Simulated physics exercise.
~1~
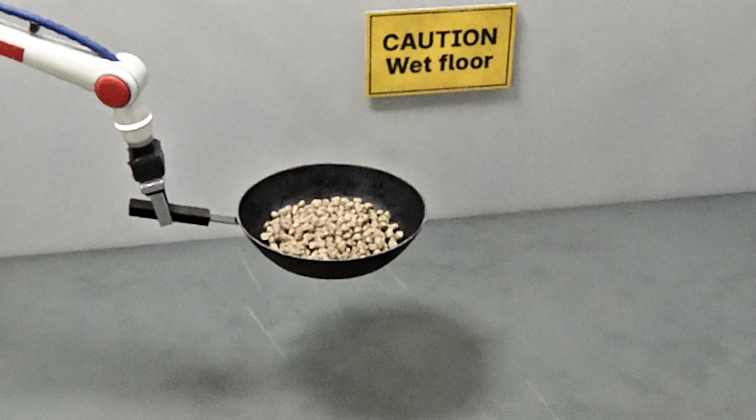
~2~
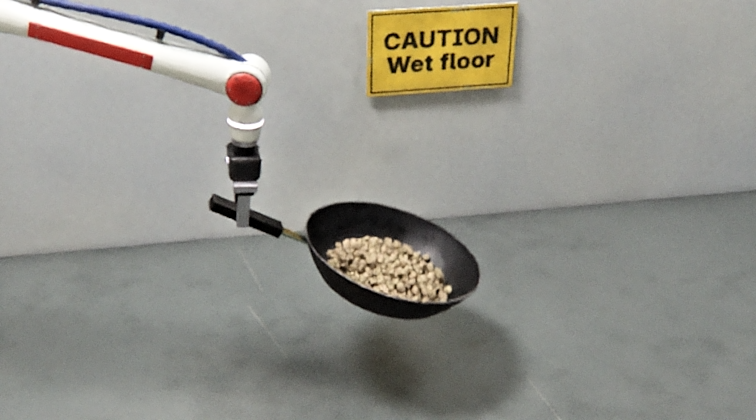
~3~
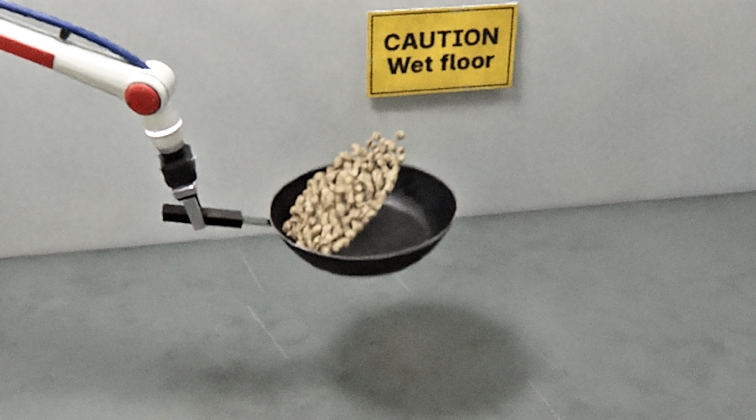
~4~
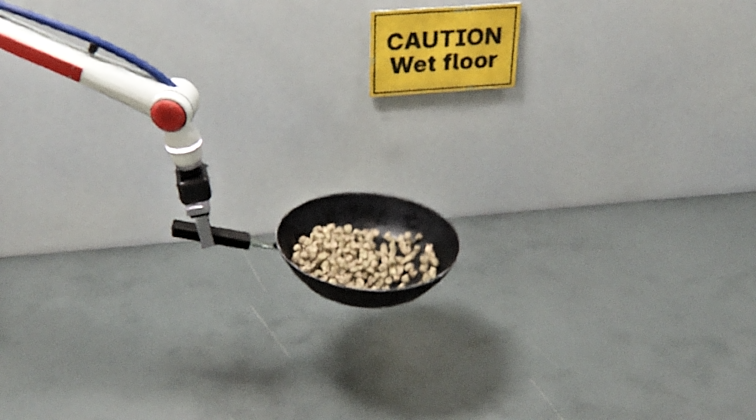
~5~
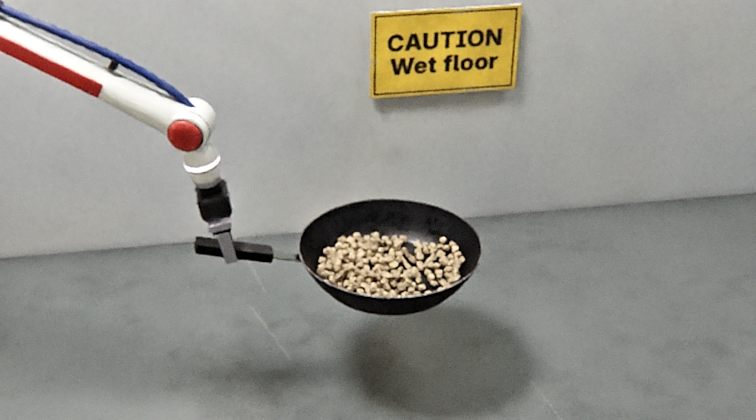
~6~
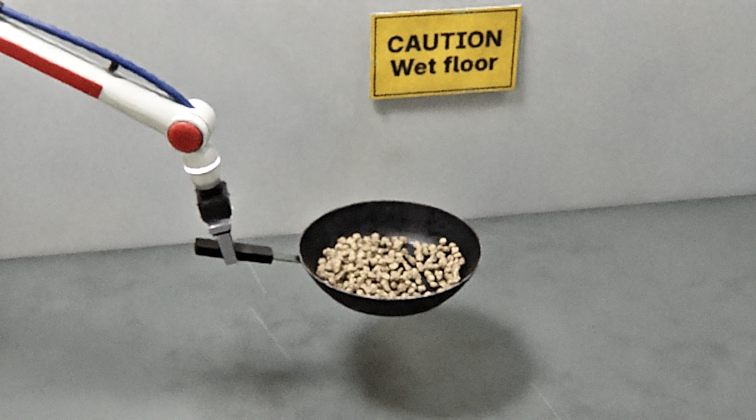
A robotic arm held a black frying pan of small pale pebbles, swung it right and tipped it down, then jerked it back left so the pebbles leapt up, before easing it right again and holding it level with the pebbles settled inside.
